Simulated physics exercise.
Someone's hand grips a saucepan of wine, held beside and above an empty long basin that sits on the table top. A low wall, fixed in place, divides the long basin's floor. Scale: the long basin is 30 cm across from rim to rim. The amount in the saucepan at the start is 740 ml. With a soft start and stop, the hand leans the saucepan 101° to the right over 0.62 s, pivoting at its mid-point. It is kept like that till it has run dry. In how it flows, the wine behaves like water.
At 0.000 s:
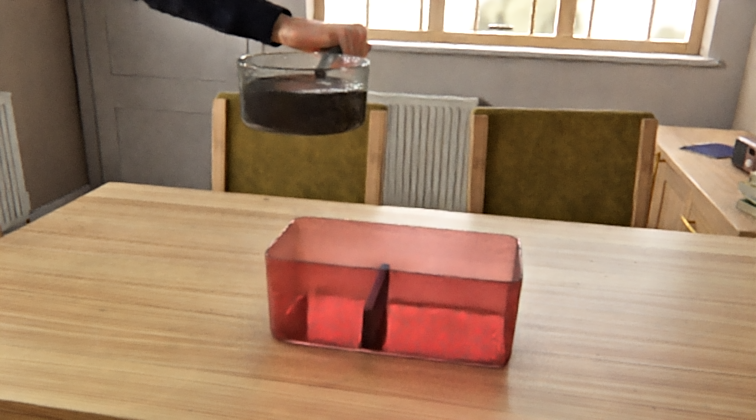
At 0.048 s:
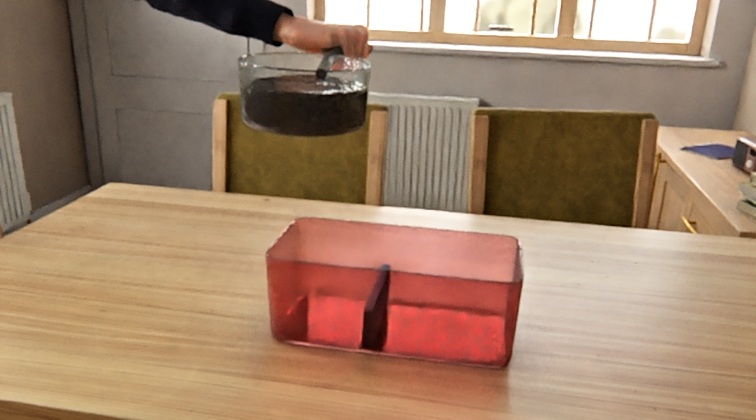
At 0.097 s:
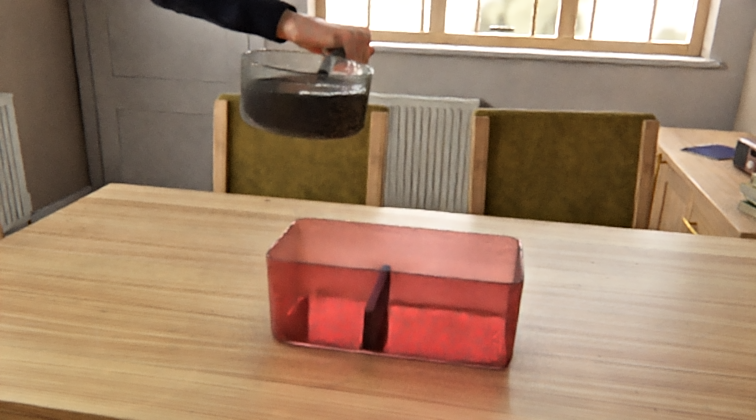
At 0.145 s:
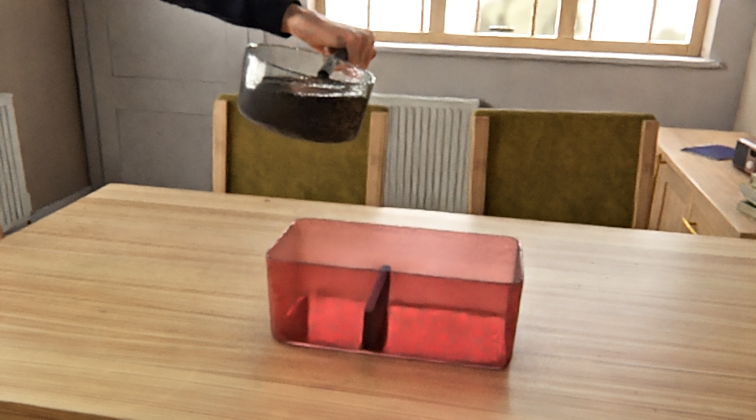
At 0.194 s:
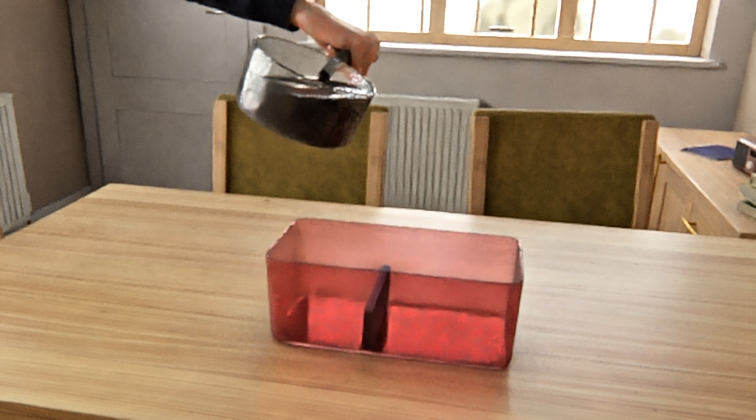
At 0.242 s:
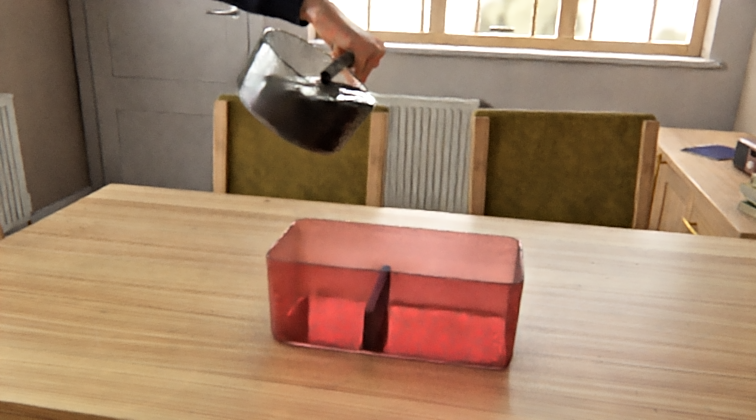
A hand tilting a glass saucepan of dark liquid steadily to the right above a red, divided basin on a wooden table.
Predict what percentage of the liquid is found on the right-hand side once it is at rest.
About 83 % is on the right.
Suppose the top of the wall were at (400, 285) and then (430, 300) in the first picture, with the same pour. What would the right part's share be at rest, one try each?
50 then 10 %.
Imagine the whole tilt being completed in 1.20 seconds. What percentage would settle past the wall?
90 per cent.
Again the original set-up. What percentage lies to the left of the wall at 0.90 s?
Around 14 in a hundred.
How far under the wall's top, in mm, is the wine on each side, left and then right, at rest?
Measured: Left around 48 mm, right around 28 mm.
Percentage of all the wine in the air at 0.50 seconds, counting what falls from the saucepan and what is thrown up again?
Estimate: Some 56 % of the total.
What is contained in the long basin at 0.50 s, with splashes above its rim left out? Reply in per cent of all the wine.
Roughly 14 percent of it.
By 0.50 s the tilt is 93° and 29 per cent is still to pour, 0 is left of the wall and 14 right of it.
By 0.70 s the tilt is 101° and 8 per cent is still to pour, 8 is left of the wall and 73 right of it.
By 0.90 s the tilt is 101° and 1 per cent is still to pour, 13 is left of the wall and 80 right of it.
By 1.12 s the tilt is 101° and 0 per cent is still to pour, 15 is left of the wall and 83 right of it.
At rest 15 per cent lies left of the wall, 83 right of it and 2 outside.
